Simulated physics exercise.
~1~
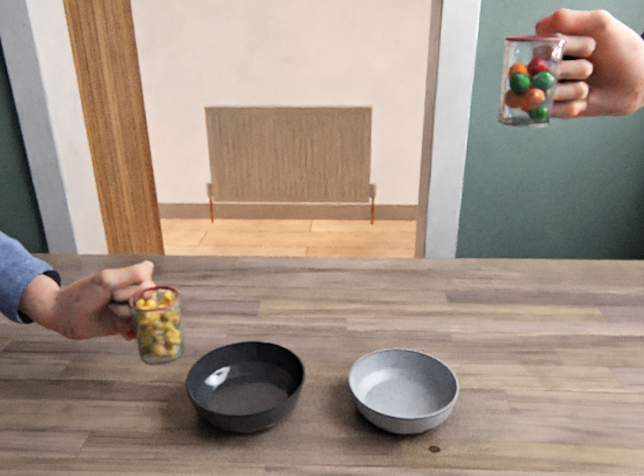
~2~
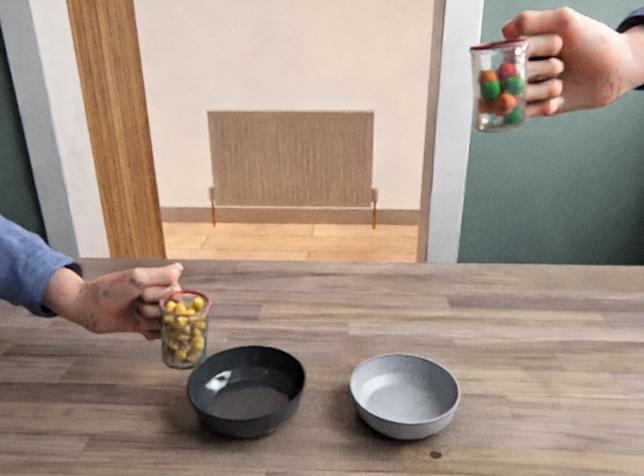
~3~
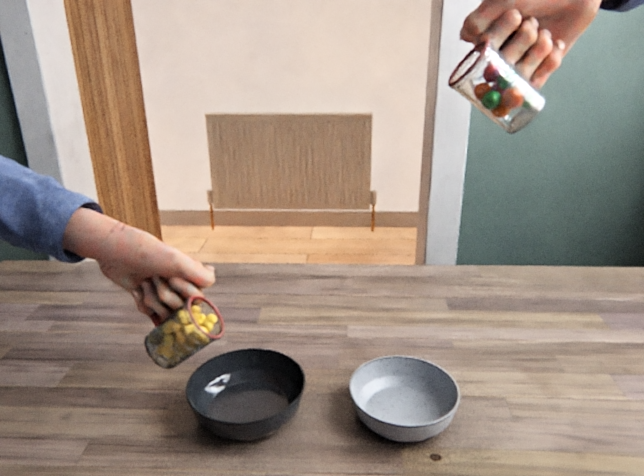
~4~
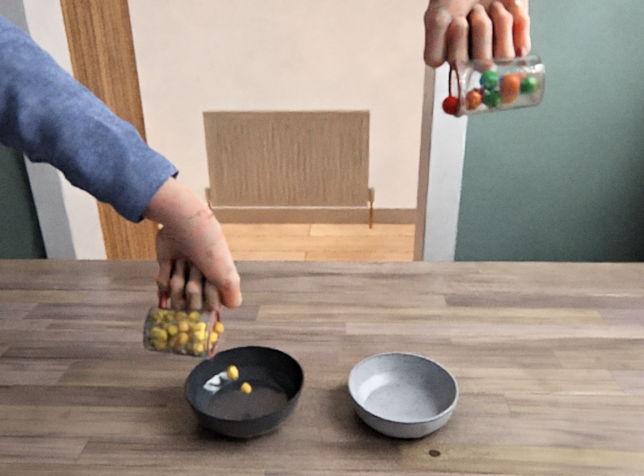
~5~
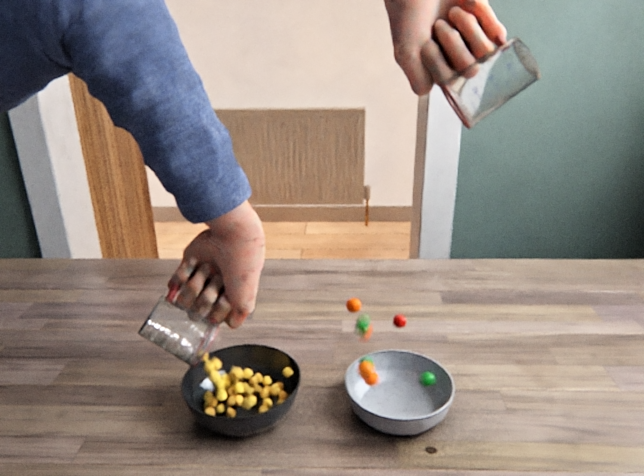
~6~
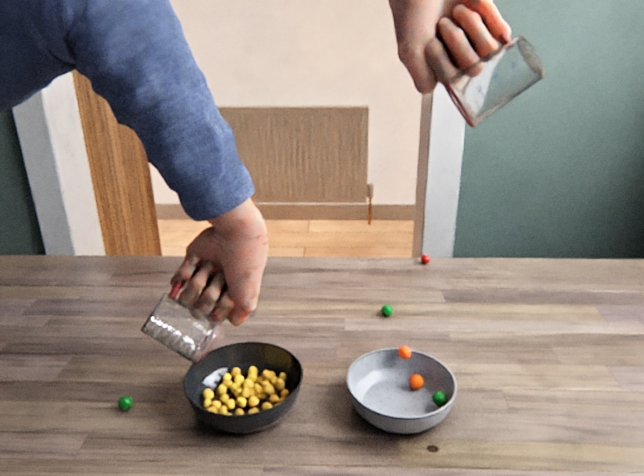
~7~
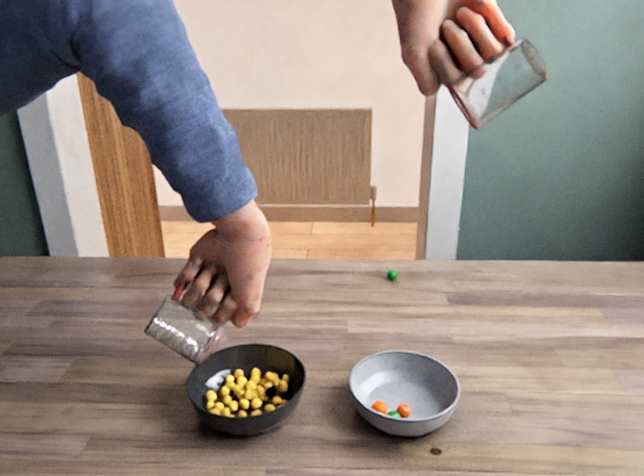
To begin with, two hands hold clear cups above a wooden table, the left one low with small yellow pieces beside a dark dish, the right one high with red, orange and green balls above and beyond a grey dish. Both hands tip their cups, and a few yellow pieces start to drop. As the cups turn further over, the yellow pieces pour into the dark dish while the coloured balls fall toward the grey one. Several balls scatter across the table. Finally, all the yellow pieces rest in the dark dish, but only a few balls remain in the grey dish, with a green one at the table's far edge.
